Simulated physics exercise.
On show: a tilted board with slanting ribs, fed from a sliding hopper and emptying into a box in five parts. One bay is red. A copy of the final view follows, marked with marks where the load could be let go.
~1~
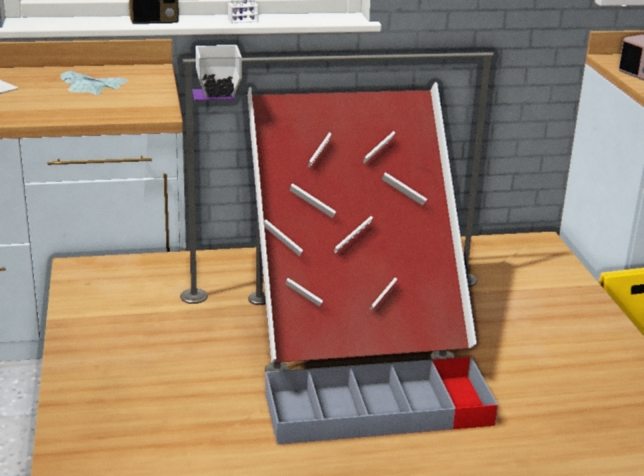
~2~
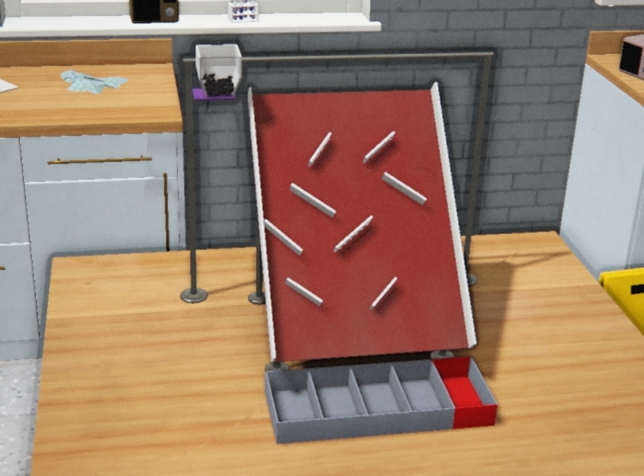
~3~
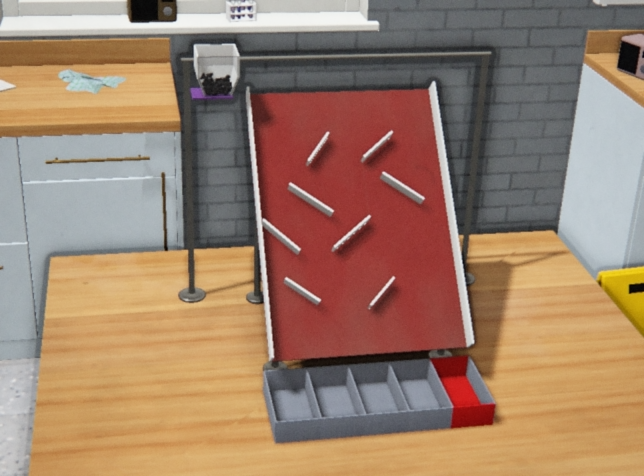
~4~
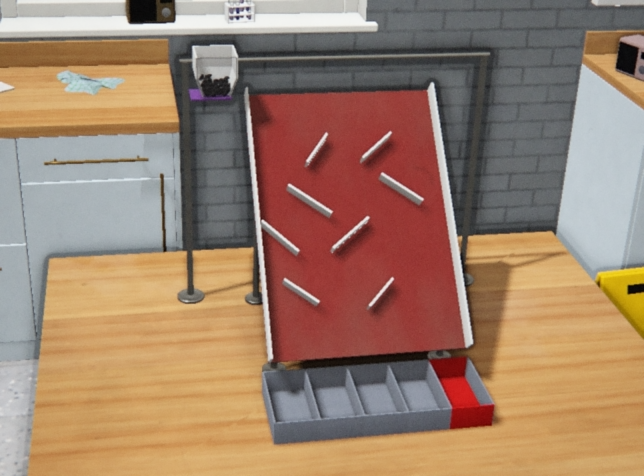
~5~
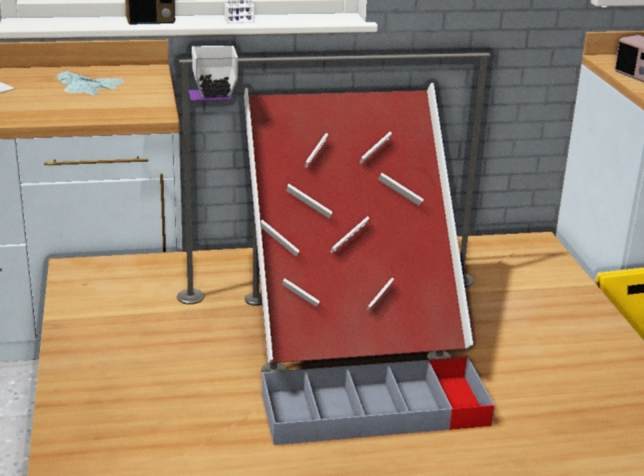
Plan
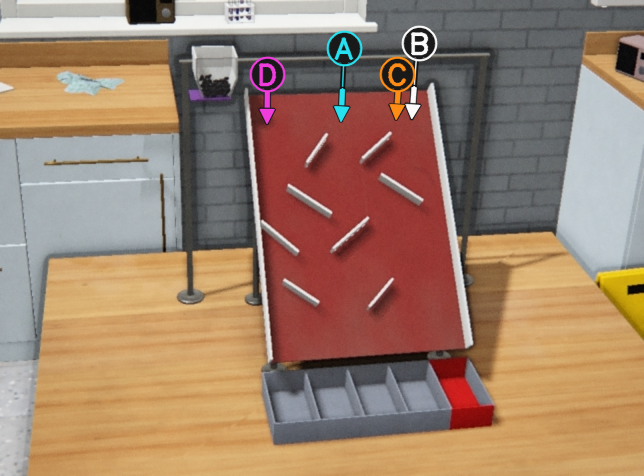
We see a tilted red board with slanting white ribs on a wooden table, a small hopper of black beans at its upper left and a five-part box with one red bay below; nothing moves beyond a slight shift of view.
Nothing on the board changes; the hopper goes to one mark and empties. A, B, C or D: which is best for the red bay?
Best: B.
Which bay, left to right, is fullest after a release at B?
It is the fifth one.
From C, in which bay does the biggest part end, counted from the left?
It is the fifth one.
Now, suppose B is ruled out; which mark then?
That is mark C.
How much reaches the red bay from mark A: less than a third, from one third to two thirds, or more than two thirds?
It is less than a third.
On the marked copy, mark A meets the board at (341, 115); mark B meets the board at (412, 113); mark C meets the board at (396, 114); mark D meets the board at (267, 118).
With A, not one piece in the red bay, roughly two thirds in other bays, roughly a third held on the board.
With B, almost all in the red bay, about a tenth held on the board.
With C, the larger part in the red bay, about a tenth in other bays, about a tenth held on the board.
With D, not one piece in the red bay, the larger part in other bays, about a tenth held on the board.
